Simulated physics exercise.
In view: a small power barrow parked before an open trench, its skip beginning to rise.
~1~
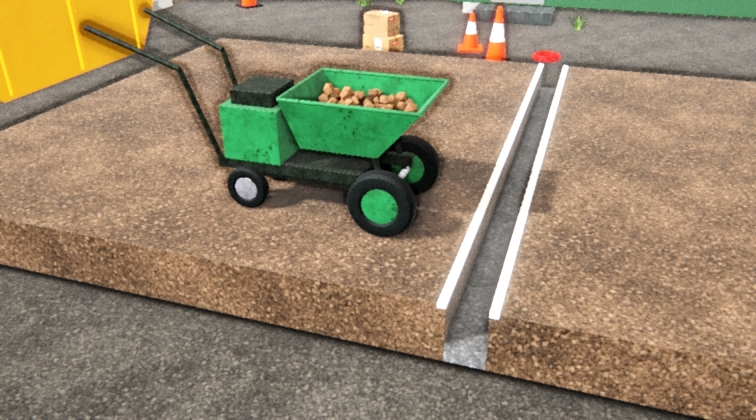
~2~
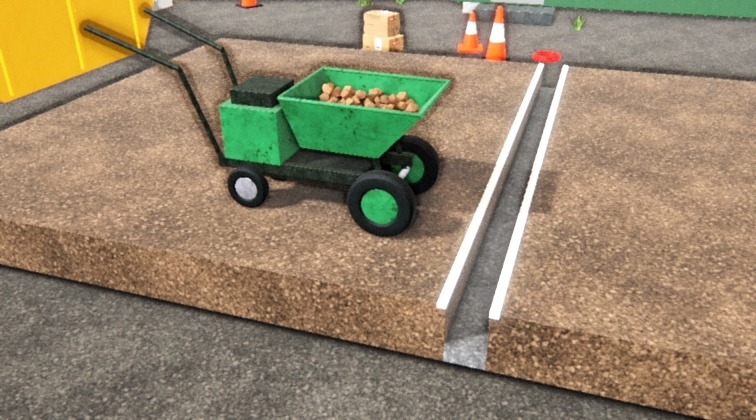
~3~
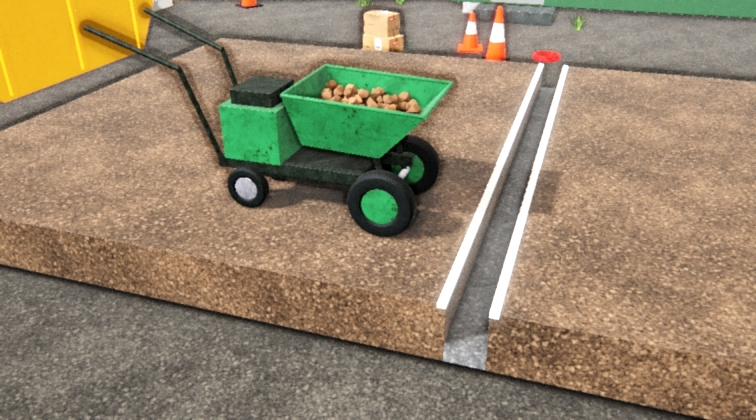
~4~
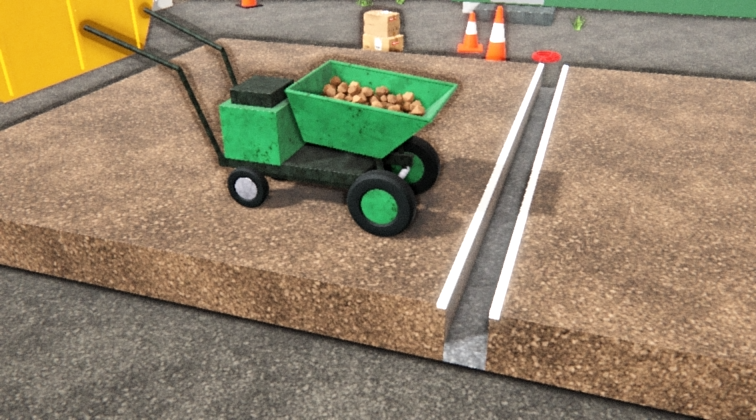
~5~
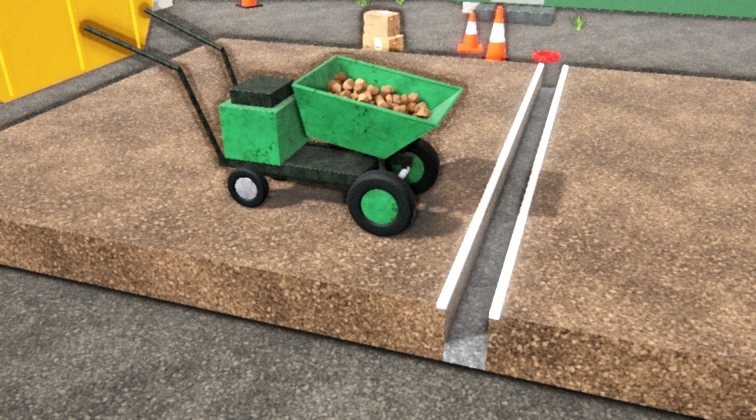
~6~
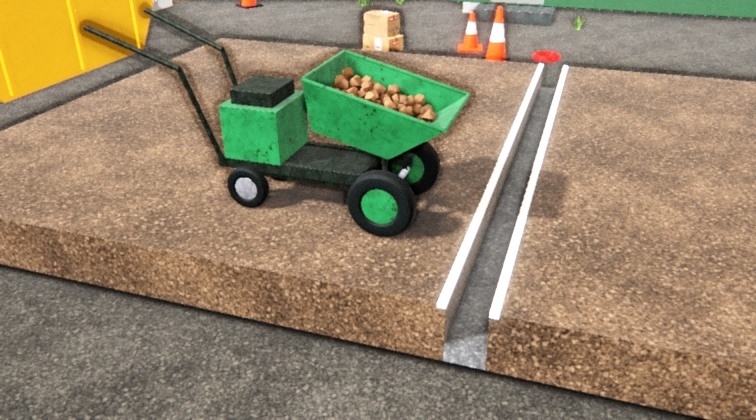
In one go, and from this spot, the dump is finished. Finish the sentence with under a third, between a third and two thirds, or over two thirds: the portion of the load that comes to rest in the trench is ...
It is between a third and two thirds.
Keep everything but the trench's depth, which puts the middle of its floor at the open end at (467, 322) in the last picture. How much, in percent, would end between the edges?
Estimated share: Approx. 40 %.
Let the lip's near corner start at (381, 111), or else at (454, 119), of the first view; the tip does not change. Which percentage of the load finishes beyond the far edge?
0 and 90 in a hundred, in that order.
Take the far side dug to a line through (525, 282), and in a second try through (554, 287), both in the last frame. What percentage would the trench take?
Estimated share: Try 1 approx. 80 in a hundred, try 2 approx. 100 in a hundred.
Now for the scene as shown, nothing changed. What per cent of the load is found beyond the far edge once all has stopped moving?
55 %.
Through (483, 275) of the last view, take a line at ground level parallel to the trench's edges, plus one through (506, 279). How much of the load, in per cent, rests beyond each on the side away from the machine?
About 70 and 50 %.
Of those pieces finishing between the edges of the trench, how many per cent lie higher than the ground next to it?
Something like 0 in a hundred.
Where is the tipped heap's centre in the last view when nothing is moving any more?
It settles centred around (527, 229).
Soon after the last picture, skip tipped steeply; all in the skip.
A little later, skip tipped steeply; most in the skip; a small part in or heaped over the trench; a small part beyond it; a stray few falling.
Later still, skip tipped right over; about half in or heaped over the trench; about half beyond it.
At rest, skip tipped right over; about half in or heaped over the trench; about half beyond it.
